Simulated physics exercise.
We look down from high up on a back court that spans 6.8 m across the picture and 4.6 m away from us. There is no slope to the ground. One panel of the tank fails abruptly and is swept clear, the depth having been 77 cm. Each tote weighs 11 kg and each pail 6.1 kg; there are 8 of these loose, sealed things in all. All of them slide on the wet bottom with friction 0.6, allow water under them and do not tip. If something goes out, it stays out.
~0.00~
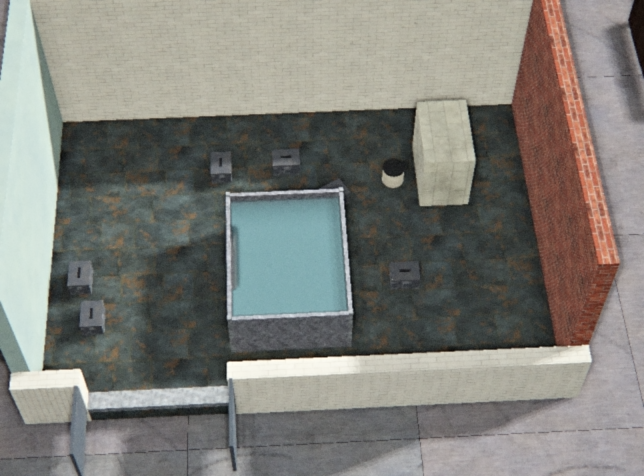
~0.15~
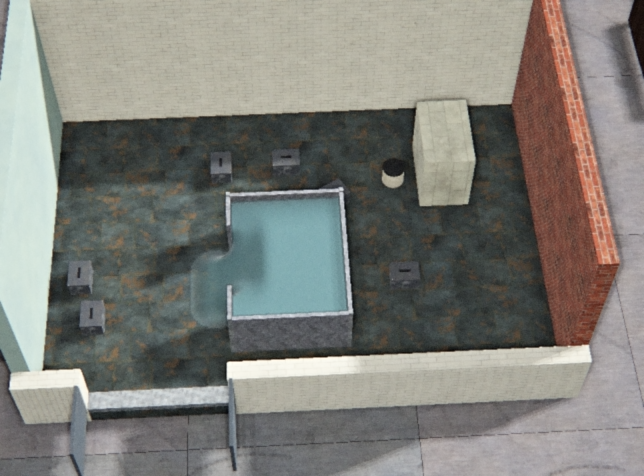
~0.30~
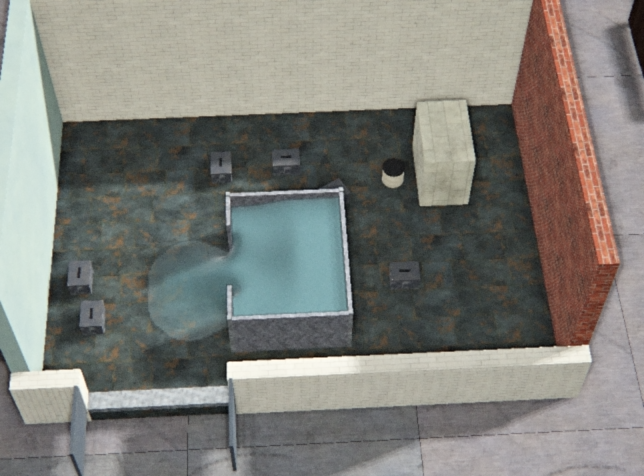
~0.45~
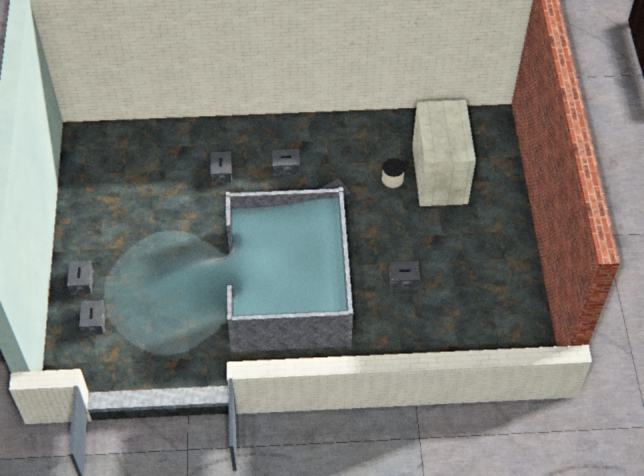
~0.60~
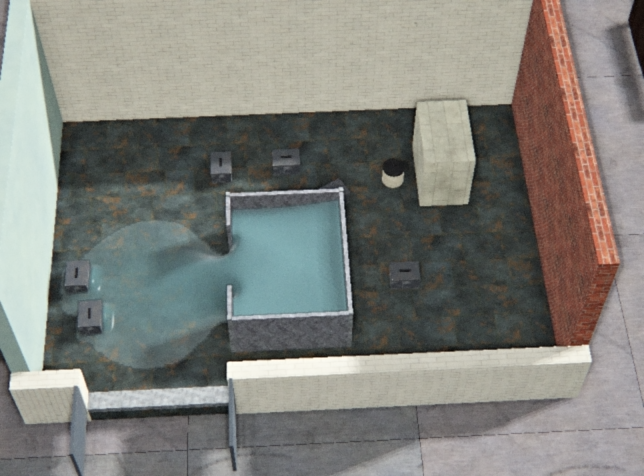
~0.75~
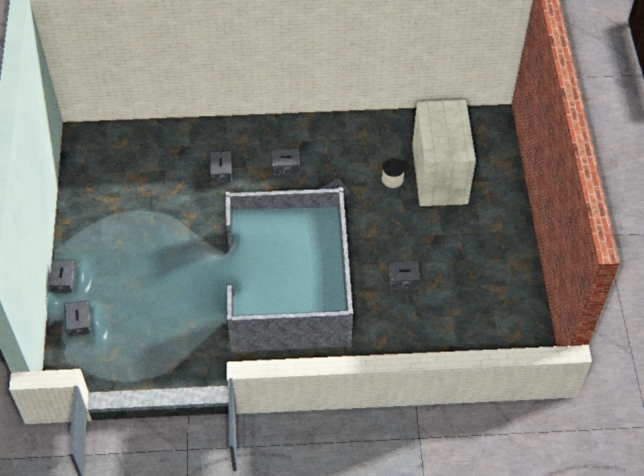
At first, a walled court holds a rectangular tank of blue-green water, with small grey boxes scattered on the dark floor. Water bursts through the tank's left side and spreads leftward in a rounded sheet. It reaches the two boxes near the left wall and pushes them slightly left, while the others stay put.
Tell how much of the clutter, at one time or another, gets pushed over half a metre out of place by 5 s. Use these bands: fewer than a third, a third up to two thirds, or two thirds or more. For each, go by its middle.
It falls in fewer than a third.
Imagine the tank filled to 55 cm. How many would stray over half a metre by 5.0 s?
So the tally would be 2.
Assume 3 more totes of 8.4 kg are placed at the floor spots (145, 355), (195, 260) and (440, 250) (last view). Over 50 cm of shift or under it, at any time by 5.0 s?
Well, in turn they are above that, above that and below that.
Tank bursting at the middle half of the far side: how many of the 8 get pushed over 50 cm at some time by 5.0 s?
Result: 3.
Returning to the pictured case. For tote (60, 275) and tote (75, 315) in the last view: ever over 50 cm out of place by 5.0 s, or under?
Beyond the mark, beyond the mark.
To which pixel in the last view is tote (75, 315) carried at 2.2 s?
Close to pixel (61, 355).
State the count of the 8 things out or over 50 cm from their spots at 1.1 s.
I get 1.
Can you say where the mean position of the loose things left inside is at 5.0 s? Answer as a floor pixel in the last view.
It works out to somewhere near (288, 193) on the floor.
After 1.1 s 1 of 8 are over 50 cm from their spots; 2 afloat.
After 2.2 s 1 of 8 are over 50 cm from their spots; 2 afloat.
After 3.5 s 2 of 8 are over 50 cm from their spots; 1 afloat.
After 5.0 s 2 of 8 are over 50 cm from their spots, and 2 have been at some point; 1 afloat.
